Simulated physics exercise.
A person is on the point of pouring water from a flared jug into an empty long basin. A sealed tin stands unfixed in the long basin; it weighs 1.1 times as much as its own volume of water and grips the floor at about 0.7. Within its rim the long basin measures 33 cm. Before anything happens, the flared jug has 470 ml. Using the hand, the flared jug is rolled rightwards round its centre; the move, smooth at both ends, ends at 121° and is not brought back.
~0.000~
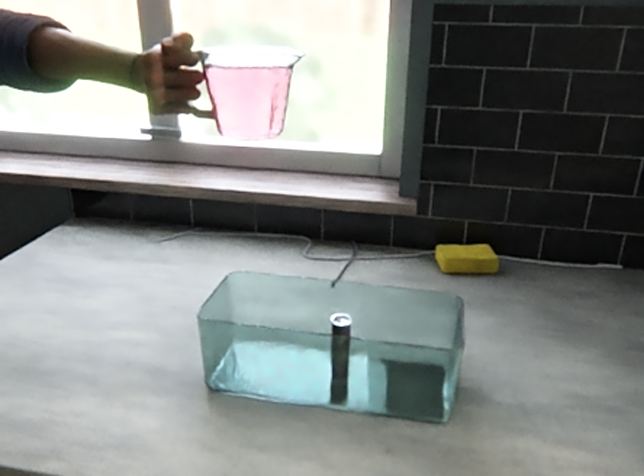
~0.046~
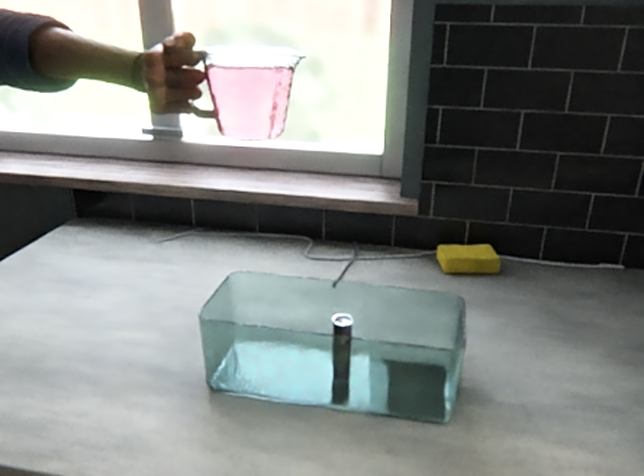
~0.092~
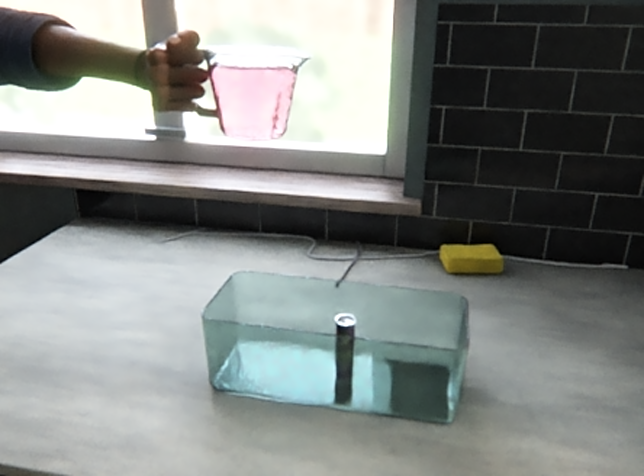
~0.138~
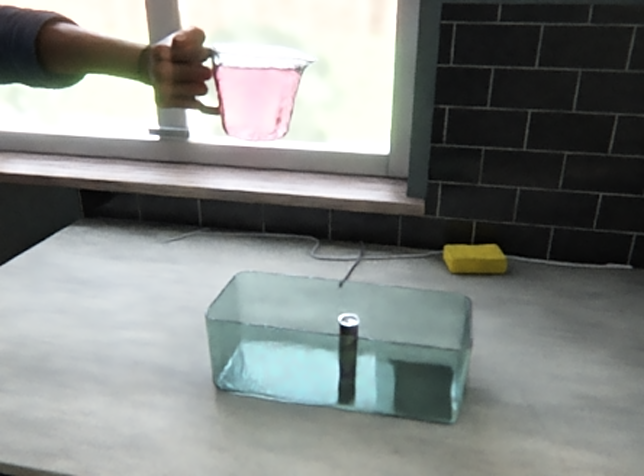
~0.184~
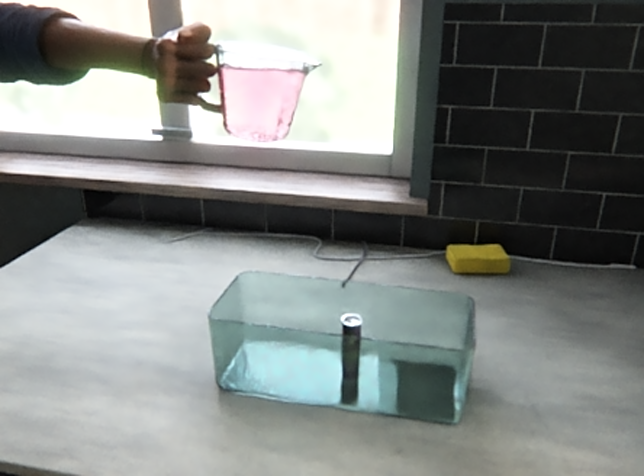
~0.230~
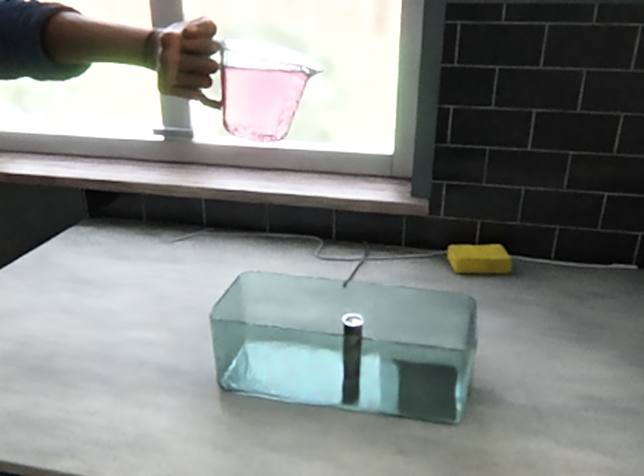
A person's hand held a clear jug of pink liquid by a window, above a glass basin with a small tin in it, then slowly tilted the jug slightly to the right.
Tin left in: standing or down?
Standing.
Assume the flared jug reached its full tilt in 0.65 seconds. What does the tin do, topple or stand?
Then the tin tumbles.
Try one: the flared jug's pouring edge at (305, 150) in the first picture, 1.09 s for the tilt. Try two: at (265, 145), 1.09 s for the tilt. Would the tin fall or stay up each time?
Try 1: Tipped over; try 2: Tipped over.
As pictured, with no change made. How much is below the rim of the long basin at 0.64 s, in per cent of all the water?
I'd estimate some 6 percent of the liquid.
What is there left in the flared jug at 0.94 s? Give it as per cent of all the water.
I'd say some 3 per cent remains.
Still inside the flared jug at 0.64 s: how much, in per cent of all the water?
58 %.
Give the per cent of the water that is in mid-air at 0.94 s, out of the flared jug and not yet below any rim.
About 24 per cent.
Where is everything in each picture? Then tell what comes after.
In the first frame, tilt 0°; pouring edge (306, 54); surface from (210, 62) to (293, 65); the long basin's rim runs from (213, 293) to (463, 322); the tin's top is at (341, 322).
In the second frame, tilt 1°; pouring edge (308, 54); surface from (211, 61) to (294, 65).
In the third frame, tilt 2°; pouring edge (312, 56); surface from (215, 61) to (298, 65).
In the fourth frame, tilt 5°; pouring edge (317, 59); surface from (220, 61) to (303, 67).
In the fifth frame, tilt 8°; pouring edge (322, 64); surface from (224, 61) to (308, 67).
In the sixth frame, tilt 13°; pouring edge (325, 69); surface from (228, 63) to (313, 68).
By 0.64 s the tilt is 77° and 57 per cent is still to pour; the tin stands where it began.
By 0.94 s the tilt is 115° and 3 per cent is still to pour; the tin stands where it began.
By 1.25 s the tilt is 121° and 0 per cent is still to pour; the tin stands where it began.
By 1.59 s the tilt is 121° and 0 per cent is still to pour; the tin stands where it began.
At rest the tin stands where it began.
